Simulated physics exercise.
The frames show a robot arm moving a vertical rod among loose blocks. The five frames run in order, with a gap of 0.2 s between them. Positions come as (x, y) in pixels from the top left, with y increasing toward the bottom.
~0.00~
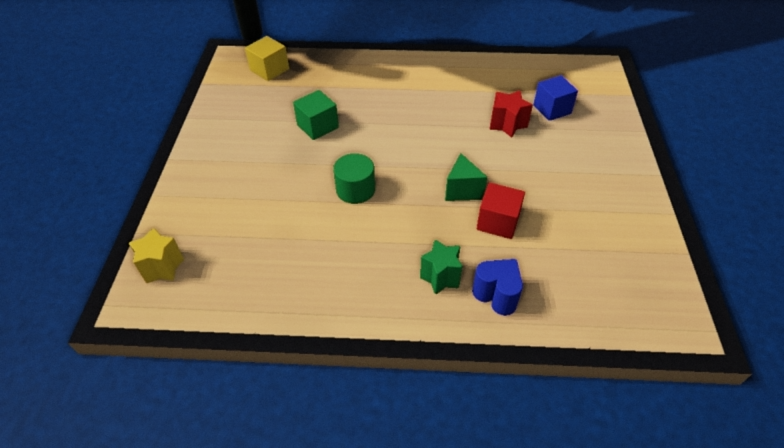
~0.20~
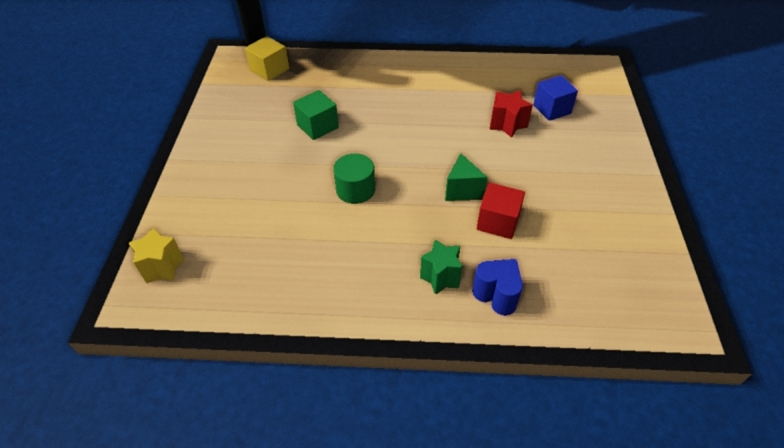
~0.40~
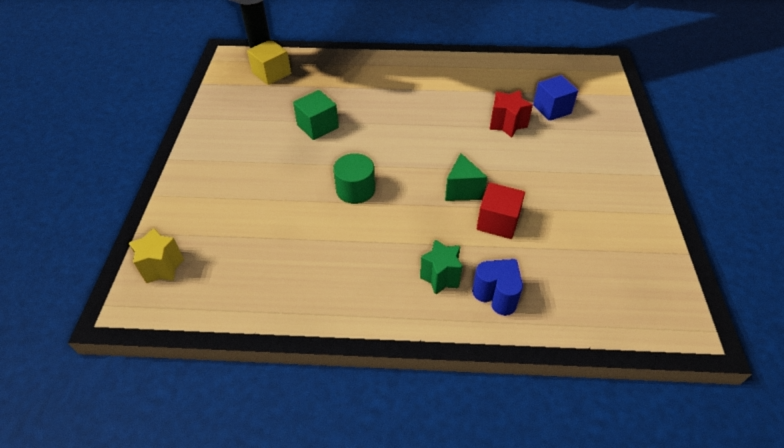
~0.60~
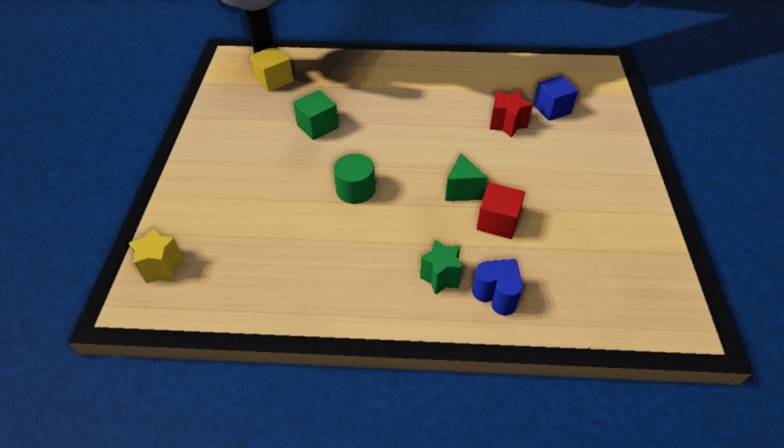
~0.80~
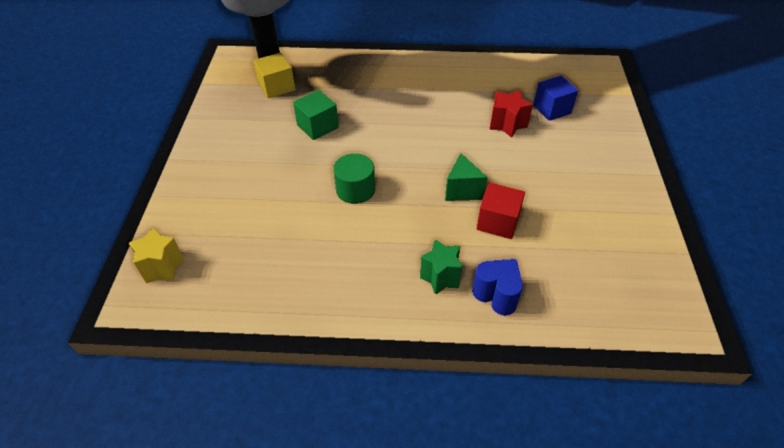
On a wooden board with a black rim, a dark rod nudged the yellow block at the upper left slightly downward, toward the green cube, while the other scattered colored blocks stayed still.
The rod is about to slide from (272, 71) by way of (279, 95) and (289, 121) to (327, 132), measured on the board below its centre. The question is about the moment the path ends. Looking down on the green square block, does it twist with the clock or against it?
Against the clock.
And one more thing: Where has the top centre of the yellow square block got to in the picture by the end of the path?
It is going to be at (278, 121).
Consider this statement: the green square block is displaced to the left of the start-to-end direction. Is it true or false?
My answer: True.
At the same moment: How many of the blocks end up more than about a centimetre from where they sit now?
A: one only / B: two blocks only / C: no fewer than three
Correct choice: B.
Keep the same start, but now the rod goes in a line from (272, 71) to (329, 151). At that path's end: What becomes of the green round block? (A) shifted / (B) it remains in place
My pick is B.
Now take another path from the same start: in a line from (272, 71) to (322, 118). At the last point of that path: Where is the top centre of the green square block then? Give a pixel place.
The answer is (320, 114).
The first path, step by step. One third of the way, rod at (277, 83); yellow square block at (276, 90), turned 15° clockwise.
Two thirds of the way, rod at (288, 109); yellow square block at (275, 117), turned 30° clockwise; green square block at (317, 104), turned 15° anticlockwise.
At the end, rod at (325, 119); yellow square block at (278, 121), turned 55° clockwise; green square block at (354, 107), turned 50° anticlockwise.
